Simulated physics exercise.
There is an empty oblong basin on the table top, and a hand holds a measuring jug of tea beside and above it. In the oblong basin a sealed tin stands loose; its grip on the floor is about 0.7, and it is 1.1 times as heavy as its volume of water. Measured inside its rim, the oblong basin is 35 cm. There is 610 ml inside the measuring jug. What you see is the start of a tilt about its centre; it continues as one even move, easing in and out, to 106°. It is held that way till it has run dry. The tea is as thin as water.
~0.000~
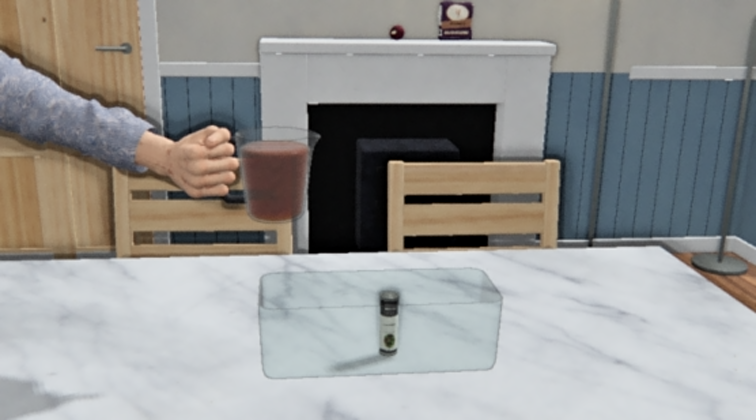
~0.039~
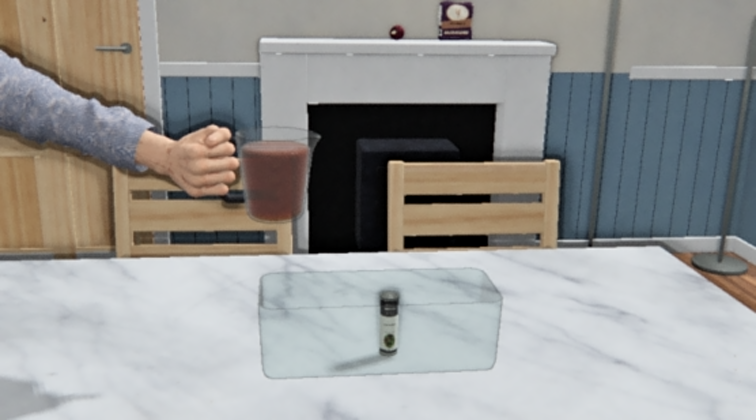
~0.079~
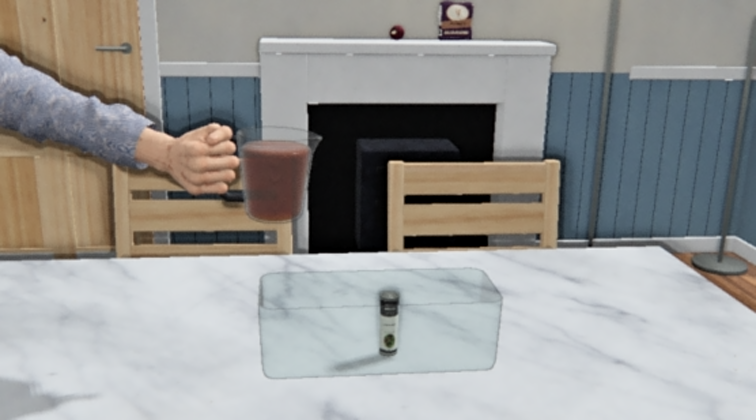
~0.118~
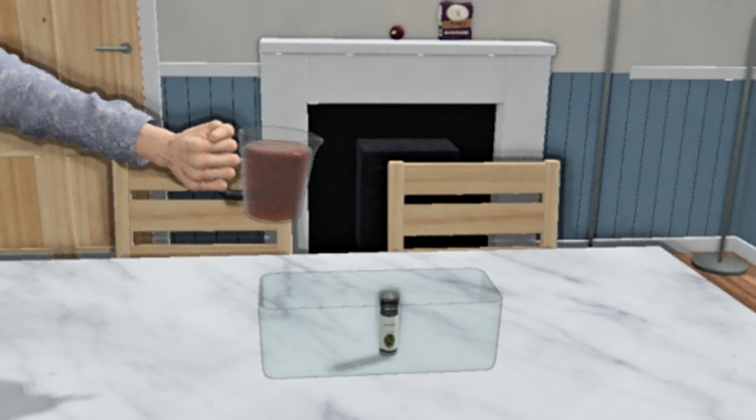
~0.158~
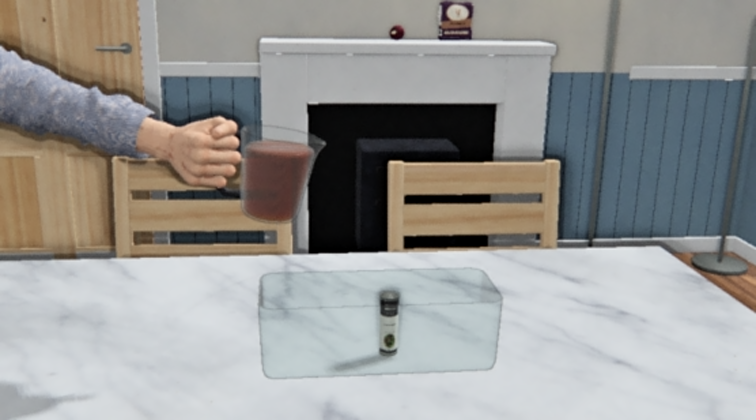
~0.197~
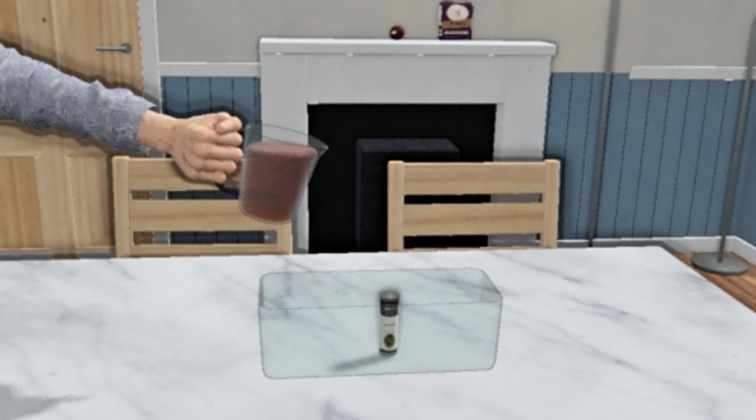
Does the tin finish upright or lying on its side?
It finishes lying on its side.
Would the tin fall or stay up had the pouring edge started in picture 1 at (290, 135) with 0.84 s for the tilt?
After that, the tin stays vertical.
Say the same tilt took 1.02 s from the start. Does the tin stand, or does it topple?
With that tilt, the tin tips.
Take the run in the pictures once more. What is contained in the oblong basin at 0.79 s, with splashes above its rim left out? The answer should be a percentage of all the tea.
Close to 56 in a hundred.
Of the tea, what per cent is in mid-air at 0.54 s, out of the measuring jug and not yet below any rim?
24 %.
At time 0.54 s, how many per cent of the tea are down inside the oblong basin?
Near 3 in a hundred.
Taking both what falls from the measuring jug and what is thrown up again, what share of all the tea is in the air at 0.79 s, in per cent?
Near 26 in a hundred.
By 0.54 s the tilt is 76° and 73 per cent is still to pour; the tin stands where it began.
By 0.79 s the tilt is 105° and 19 per cent is still to pour; the tin leans 5°.
By 1.05 s the tilt is 106° and 1 per cent is still to pour; the tin lies on its side.
By 1.34 s the tilt is 106° and 0 per cent is still to pour; the tin lies on its side.
At rest the tin lies on its side.
